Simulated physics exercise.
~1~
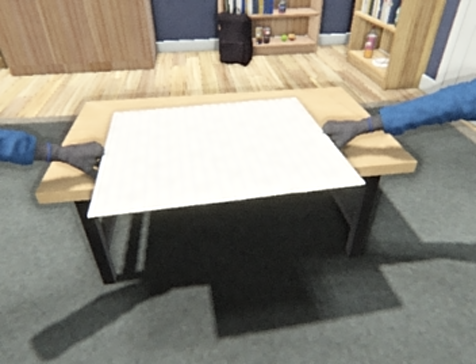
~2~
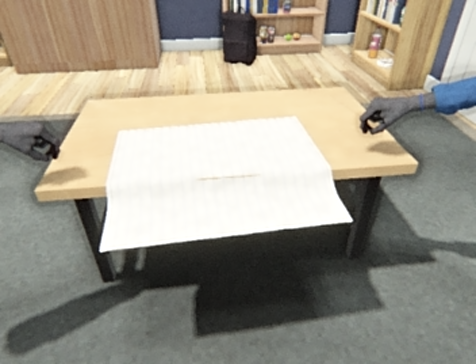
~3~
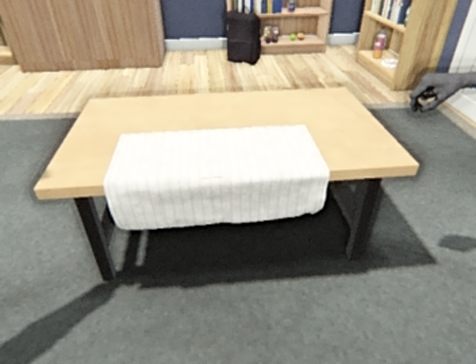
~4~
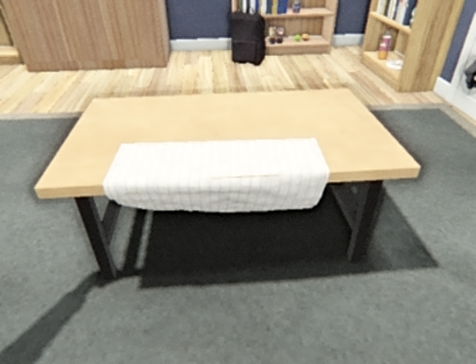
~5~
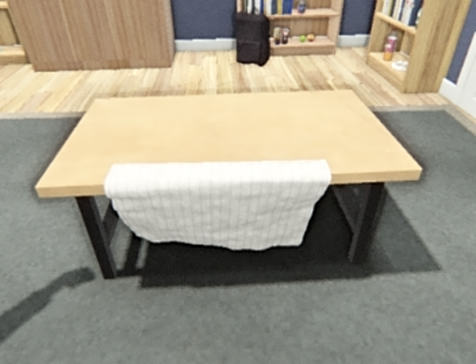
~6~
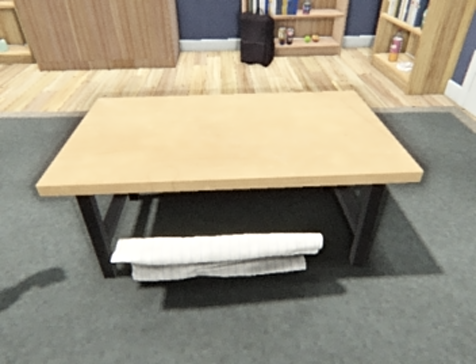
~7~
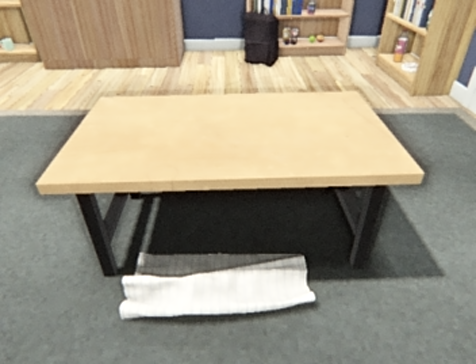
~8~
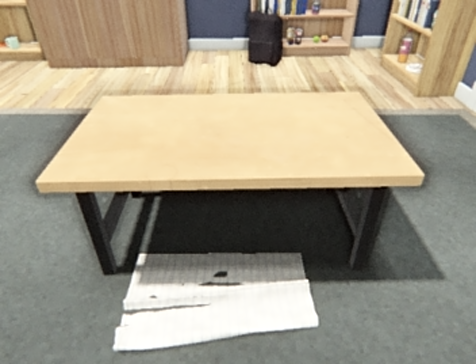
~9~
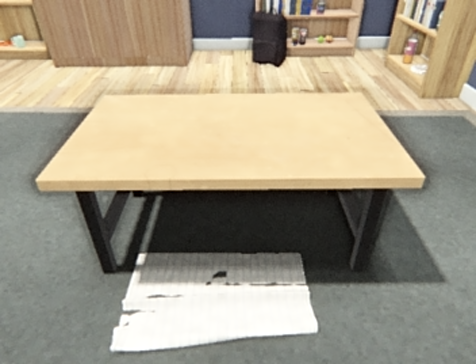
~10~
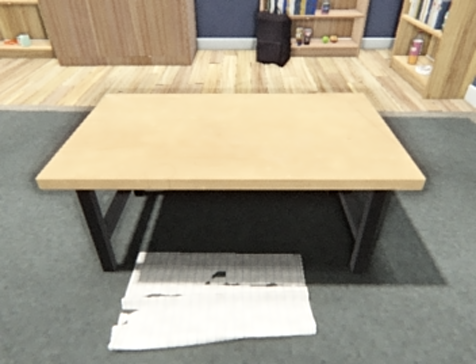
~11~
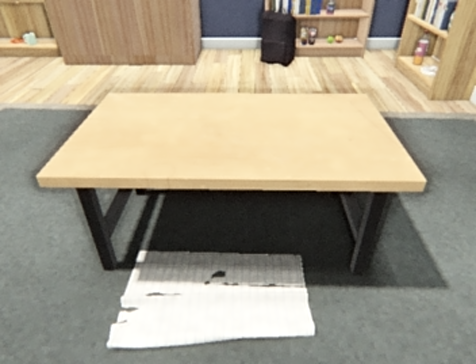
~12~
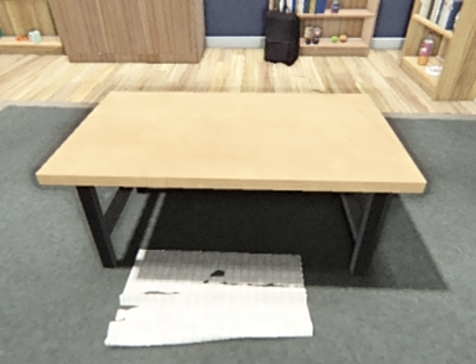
White cloth released by gloved hands over a wooden table, draping across the front edge, sliding off and settling on grey carpet.
